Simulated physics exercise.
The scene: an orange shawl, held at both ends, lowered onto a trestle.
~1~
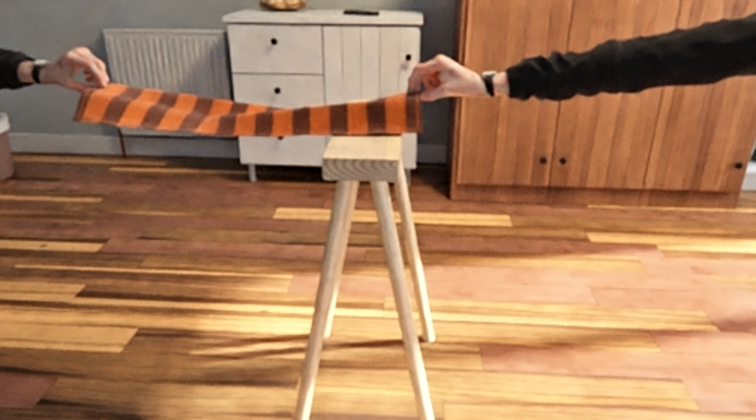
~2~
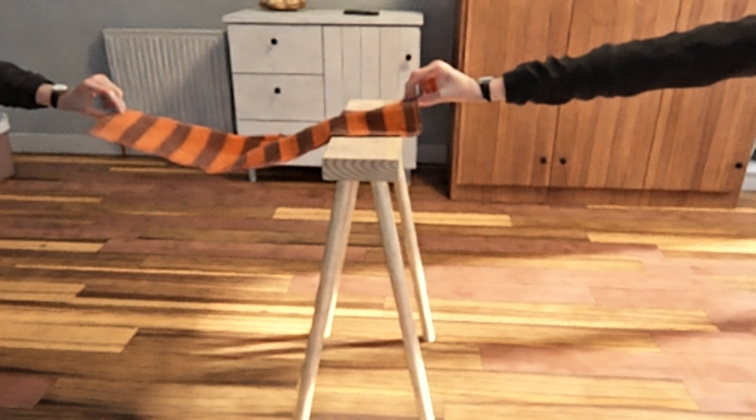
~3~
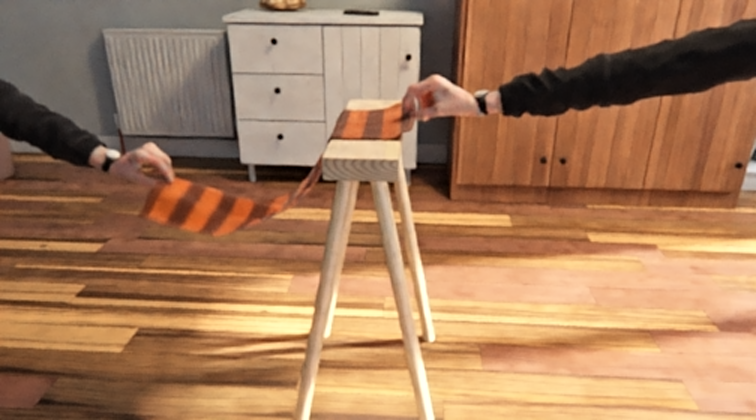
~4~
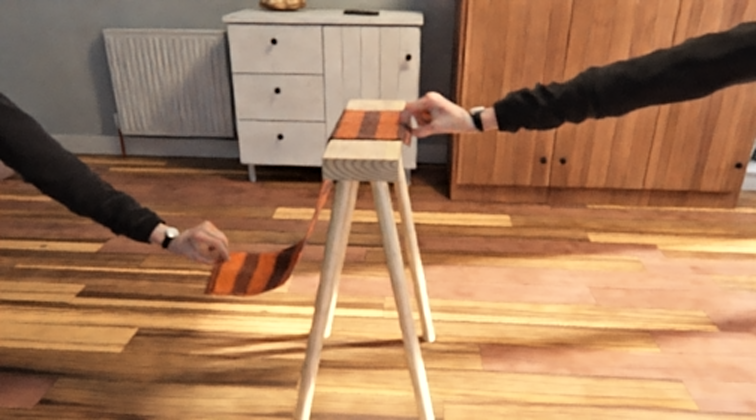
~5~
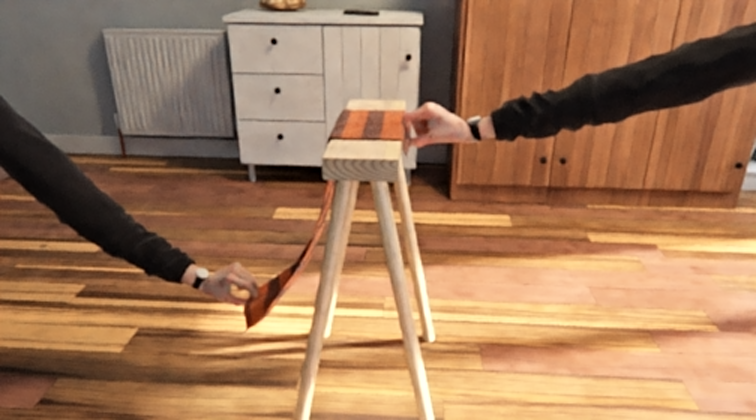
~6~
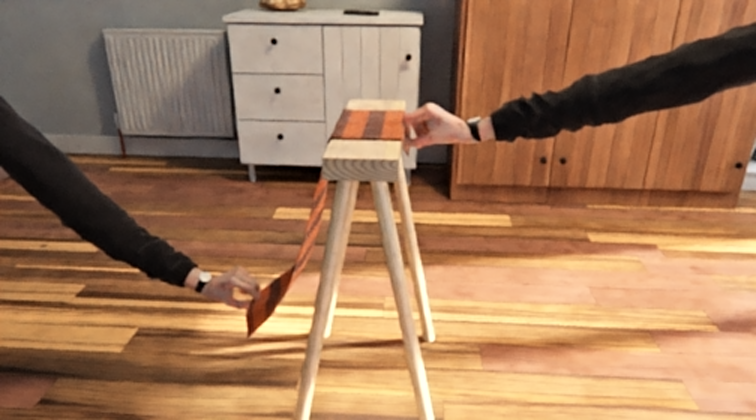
Two hands held an orange and brown striped cloth stretched above a wooden trestle, then laid its right end across the top while the left hand lowered the other end down the left side.
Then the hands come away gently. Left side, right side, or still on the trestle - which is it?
Slides off leftward.
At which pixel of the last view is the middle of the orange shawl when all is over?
Roughly (323, 382).
Then, 0.32 s past the final frame, shawl sliding left.
Then, 0.60 s past the final frame, shawl in a heap on the floor near (322, 379).
When it is over, shawl in a heap on the floor near (323, 382). The orange shawl drops leftwards.
